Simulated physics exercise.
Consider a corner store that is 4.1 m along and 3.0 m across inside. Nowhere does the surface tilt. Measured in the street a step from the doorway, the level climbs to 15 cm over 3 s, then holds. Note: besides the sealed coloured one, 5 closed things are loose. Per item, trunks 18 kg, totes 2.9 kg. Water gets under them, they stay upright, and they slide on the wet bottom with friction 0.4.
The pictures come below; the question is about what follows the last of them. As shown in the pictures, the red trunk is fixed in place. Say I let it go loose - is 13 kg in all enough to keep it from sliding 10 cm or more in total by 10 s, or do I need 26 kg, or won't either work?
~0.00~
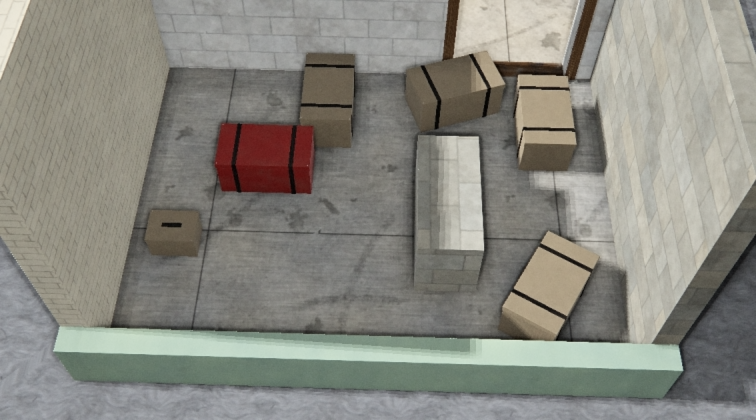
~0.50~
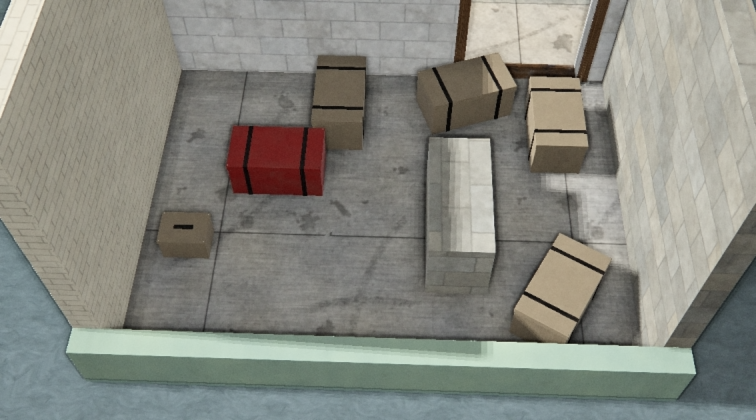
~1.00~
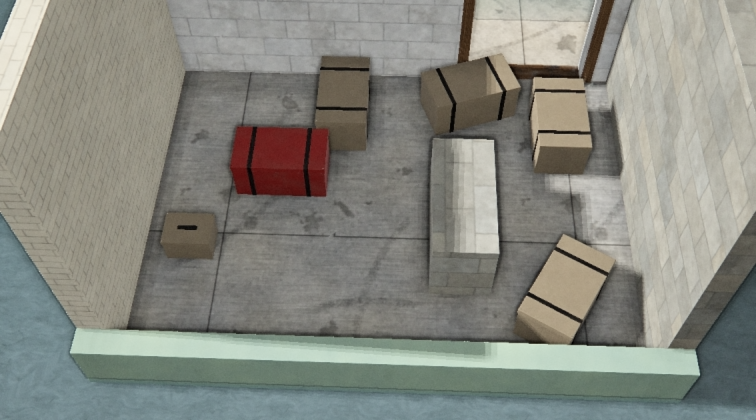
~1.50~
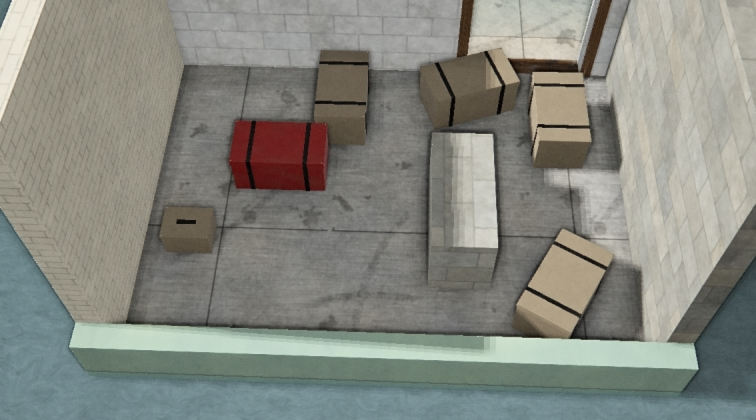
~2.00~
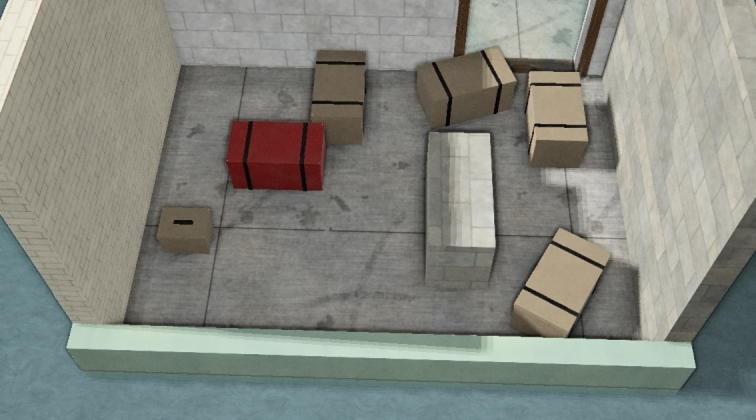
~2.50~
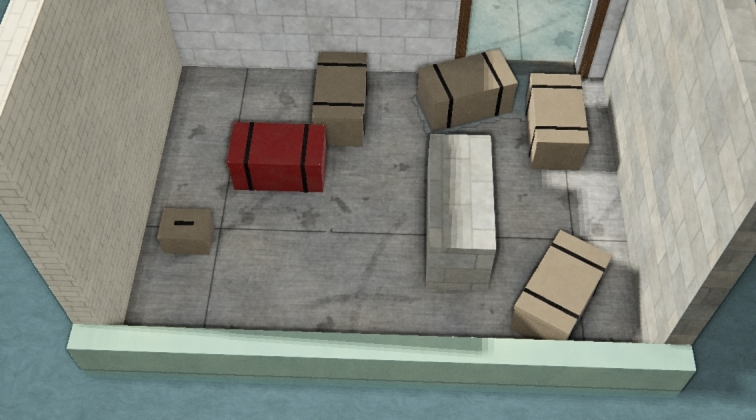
13 kg is enough.
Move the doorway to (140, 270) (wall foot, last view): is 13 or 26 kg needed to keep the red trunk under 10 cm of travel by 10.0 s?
The big mass is needed.
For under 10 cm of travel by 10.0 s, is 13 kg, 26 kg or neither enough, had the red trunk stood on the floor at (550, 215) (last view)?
No load works.
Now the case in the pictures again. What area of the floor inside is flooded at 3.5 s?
I'd estimate close to 1.5 m2.
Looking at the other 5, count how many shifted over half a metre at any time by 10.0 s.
The count comes to 3.
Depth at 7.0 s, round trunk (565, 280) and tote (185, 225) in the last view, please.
Some 9 cm at the first, some 0 cm at the second.
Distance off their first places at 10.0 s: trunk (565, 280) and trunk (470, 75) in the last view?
Net displacement, in order: 10 cm; 120 cm.
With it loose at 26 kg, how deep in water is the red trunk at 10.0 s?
Around 3 cm.
After 3.5 s the red trunk would be 0 cm from its start with 13 kg and 0 cm from its start with 26 kg; 0 cm of water round it then.
After 4.5 s the red trunk would be 0 cm from its start with 13 kg and 0 cm from its start with 26 kg; 0 cm of water round it then.
After 7.0 s the red trunk would be 0 cm from its start with 13 kg and 0 cm from its start with 26 kg; 1 cm of water round it then.
After 10.0 s the red trunk would be 1 cm from its start with 13 kg and 0 cm from its start with 26 kg; 3 cm of water round it then.
